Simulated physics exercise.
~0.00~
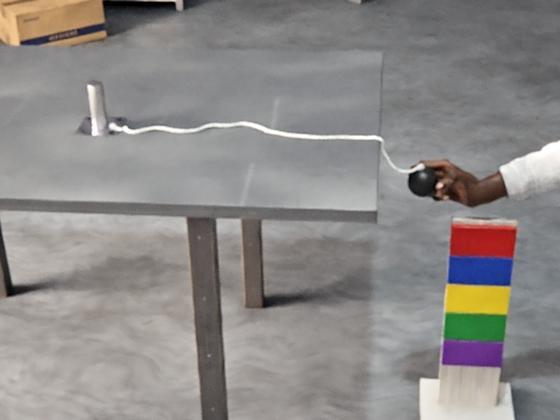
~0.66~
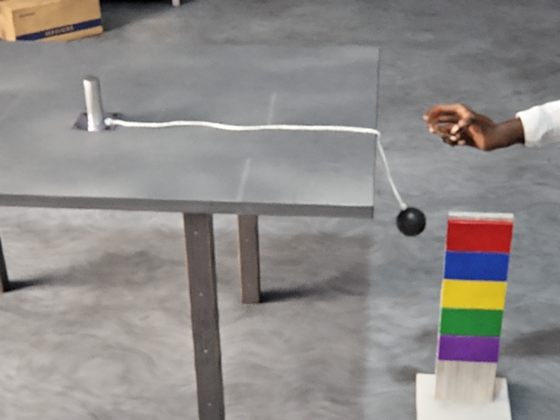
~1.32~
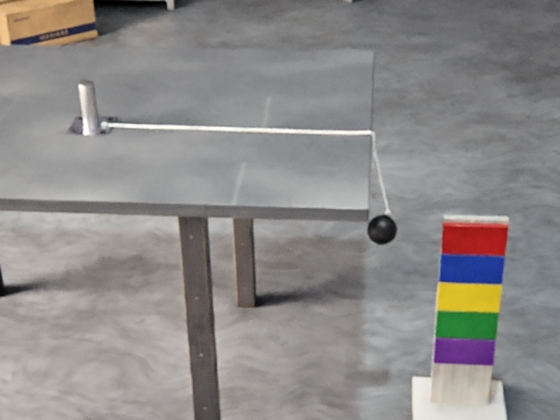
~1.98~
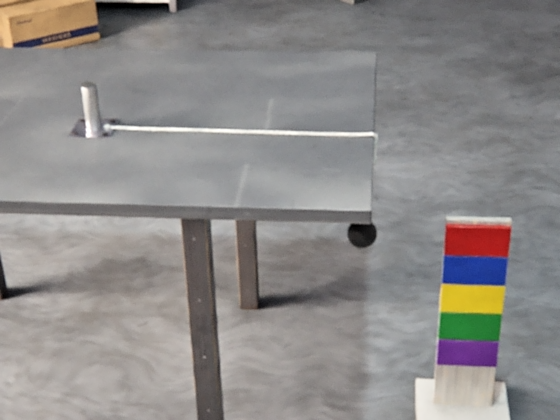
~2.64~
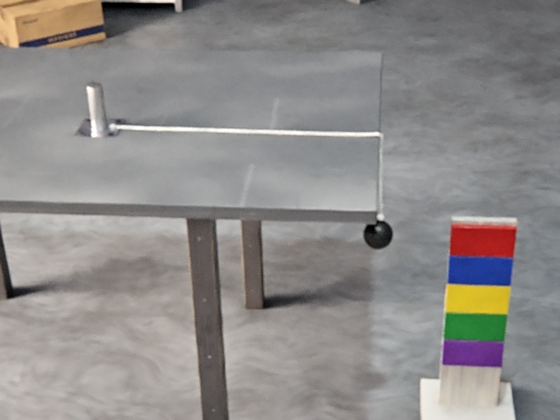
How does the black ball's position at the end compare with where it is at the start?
At the start the ball is held by a hand out to the right of the table, above the coloured bands. By the end it hangs lower and farther left, close to the table's edge and level with the red band.
A black ball on a white cord drops from a hand and swings beside the table edge, level with the red band.
